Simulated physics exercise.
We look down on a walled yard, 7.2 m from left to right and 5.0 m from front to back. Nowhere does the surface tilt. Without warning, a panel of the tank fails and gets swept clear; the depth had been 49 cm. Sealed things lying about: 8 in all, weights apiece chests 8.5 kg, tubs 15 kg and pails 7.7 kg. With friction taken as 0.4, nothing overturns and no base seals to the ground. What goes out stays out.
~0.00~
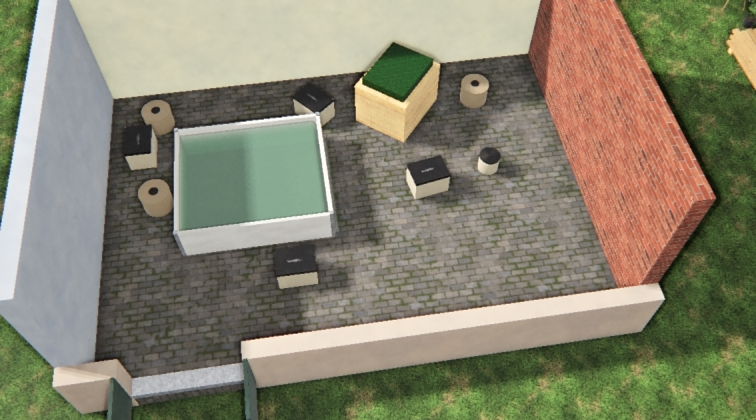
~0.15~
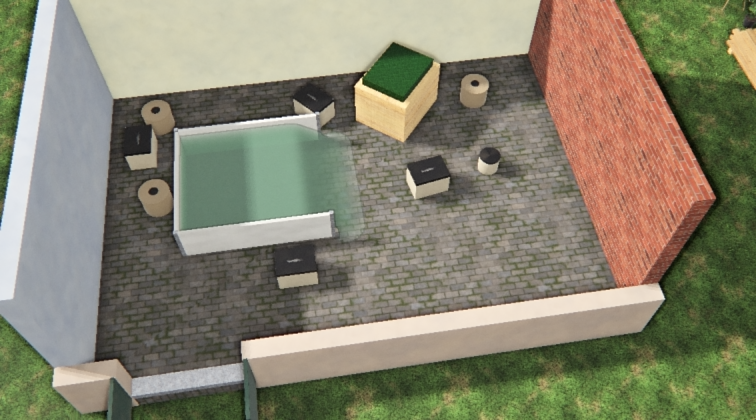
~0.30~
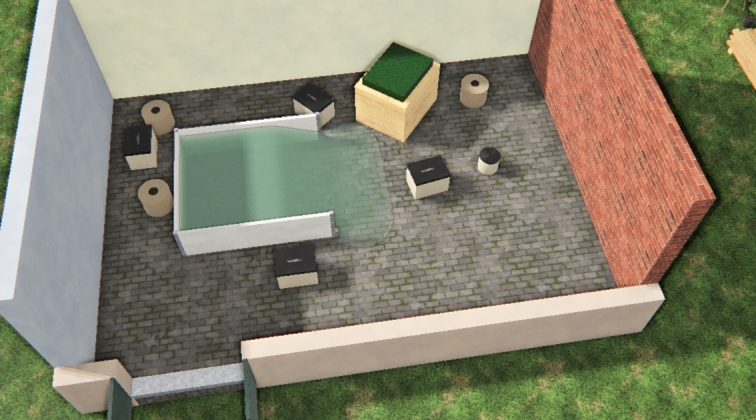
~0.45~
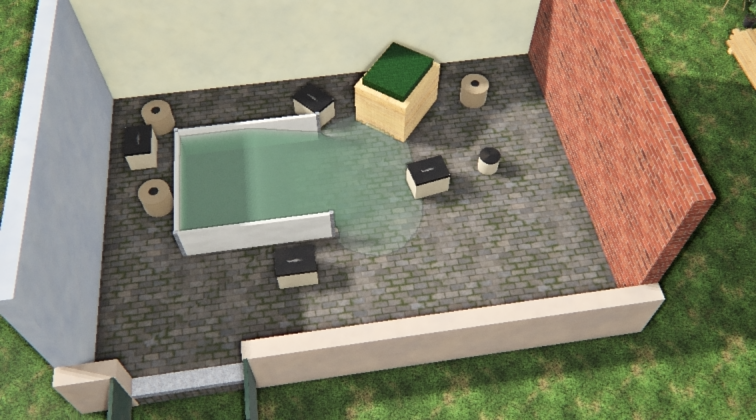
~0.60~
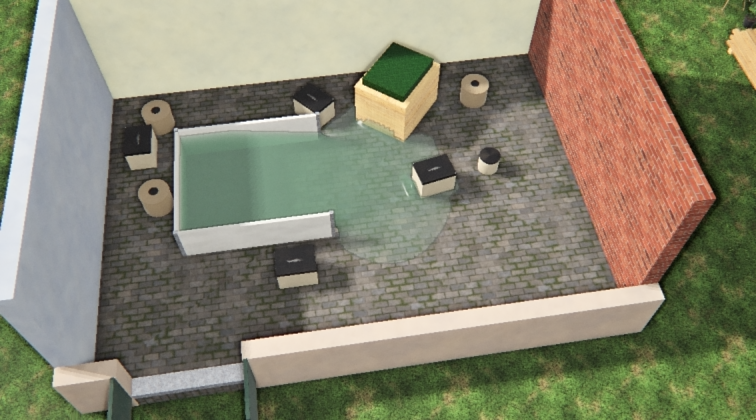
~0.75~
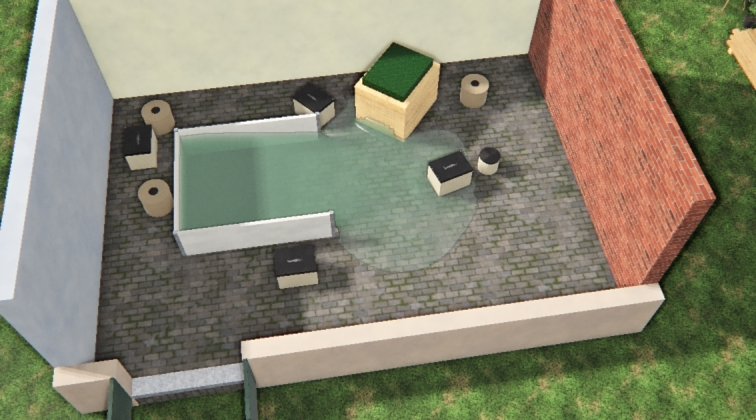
Walled paved yard from above, a tank's right side giving way, water spreading across the paving and pushing one chest right.
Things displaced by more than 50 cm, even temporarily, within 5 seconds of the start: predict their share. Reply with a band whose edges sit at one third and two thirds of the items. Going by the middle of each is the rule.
Band: Under one third.
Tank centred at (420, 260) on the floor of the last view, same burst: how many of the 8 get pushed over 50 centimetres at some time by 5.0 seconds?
Result: 2.
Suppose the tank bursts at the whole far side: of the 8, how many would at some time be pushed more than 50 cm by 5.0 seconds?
In that case the number is 4.
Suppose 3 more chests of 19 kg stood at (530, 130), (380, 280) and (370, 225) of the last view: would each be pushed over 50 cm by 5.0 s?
In that order: Over, under, past it.
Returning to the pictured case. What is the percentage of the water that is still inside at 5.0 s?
Still held: Near 100 %.
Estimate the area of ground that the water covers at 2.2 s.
Somewhere around 20 m2, roughly.
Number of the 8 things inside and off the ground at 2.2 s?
Count: 2.
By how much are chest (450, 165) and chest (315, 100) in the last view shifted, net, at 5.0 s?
The first is off by 250 cm, the second by 20 cm.
After 1.1 s 1 of 8 are over 50 cm from their spots; 0 afloat.
After 2.2 s 2 of 8 are over 50 cm from their spots; 2 afloat.
After 3.5 s 2 of 8 are over 50 cm from their spots; 2 afloat.
After 5.0 s 2 of 8 are over 50 cm from their spots, and 2 have been at some point; 2 afloat.
